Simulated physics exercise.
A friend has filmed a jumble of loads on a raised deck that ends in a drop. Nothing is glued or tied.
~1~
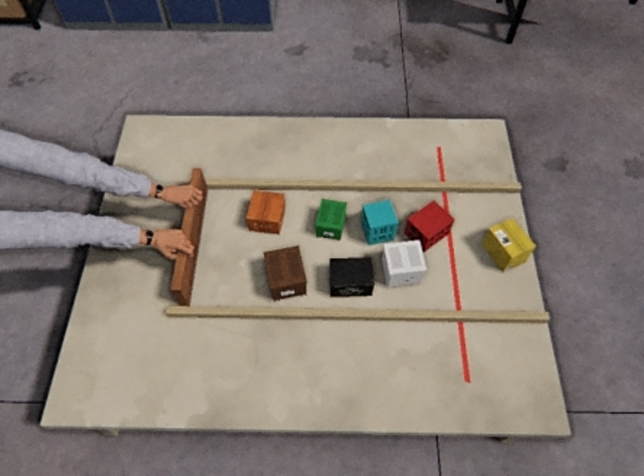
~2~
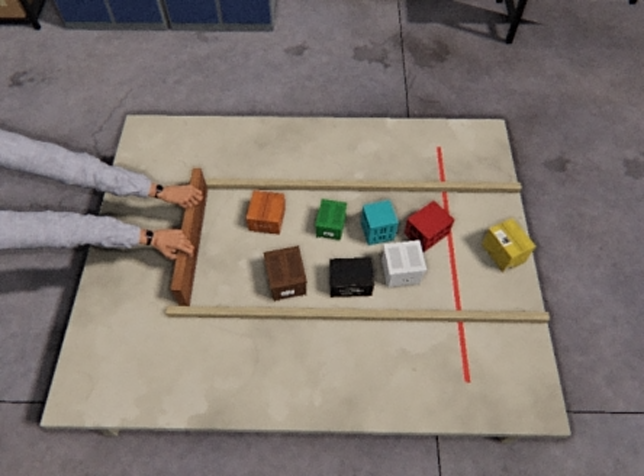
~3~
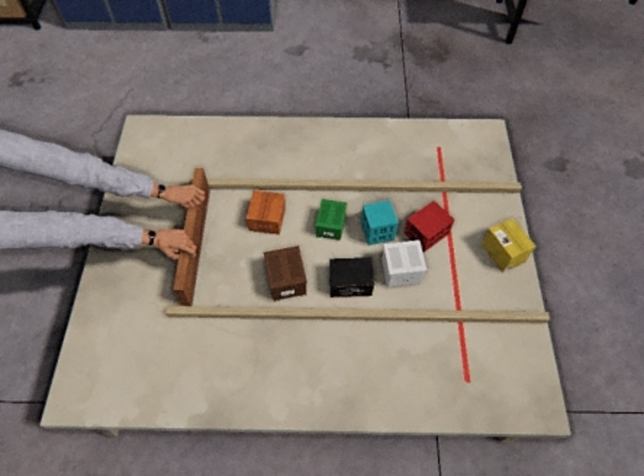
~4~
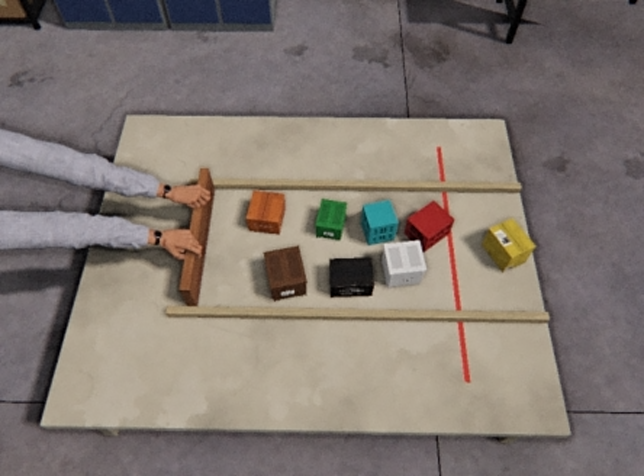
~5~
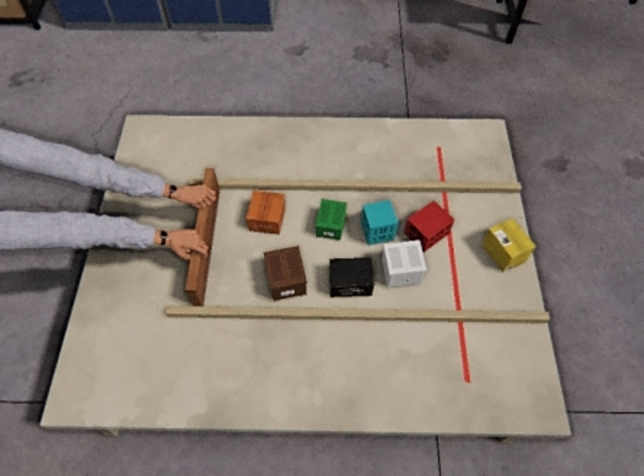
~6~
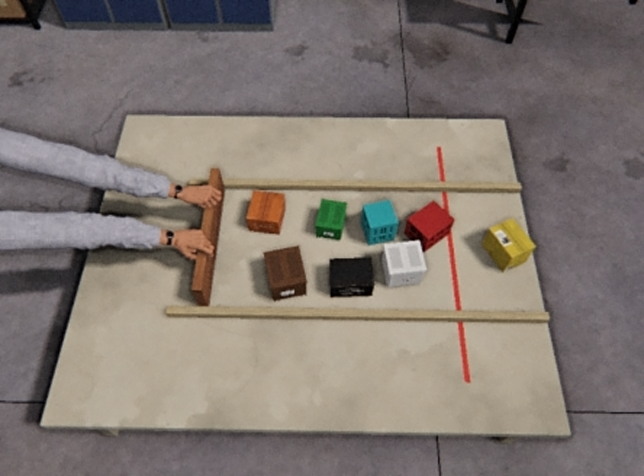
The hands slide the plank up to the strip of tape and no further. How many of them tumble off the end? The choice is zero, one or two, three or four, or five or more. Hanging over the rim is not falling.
Outcome: The number that fall off is three or four.
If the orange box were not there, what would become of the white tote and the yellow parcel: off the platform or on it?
The white tote tumbles off, the yellow parcel drops off.
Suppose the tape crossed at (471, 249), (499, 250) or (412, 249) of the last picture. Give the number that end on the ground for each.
Down on the ground: 4, 6 and 1.
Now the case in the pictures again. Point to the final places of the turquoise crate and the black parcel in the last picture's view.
The turquoise crate stops around (526, 227); the black parcel around (515, 280).
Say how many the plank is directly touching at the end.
It touches 2.
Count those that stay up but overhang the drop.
1 of them.
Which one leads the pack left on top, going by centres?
Foremost is the turquoise crate.
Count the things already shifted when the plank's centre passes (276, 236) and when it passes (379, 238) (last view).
The counts are 2 and 8.
Early on, none off yet; yellow parcel at rest near (508, 245); red crate at rest near (429, 226); white tote travelled a little near (407, 265).
Finally, the number that fall off is three or four; lost, white tote, red crate and yellow parcel.
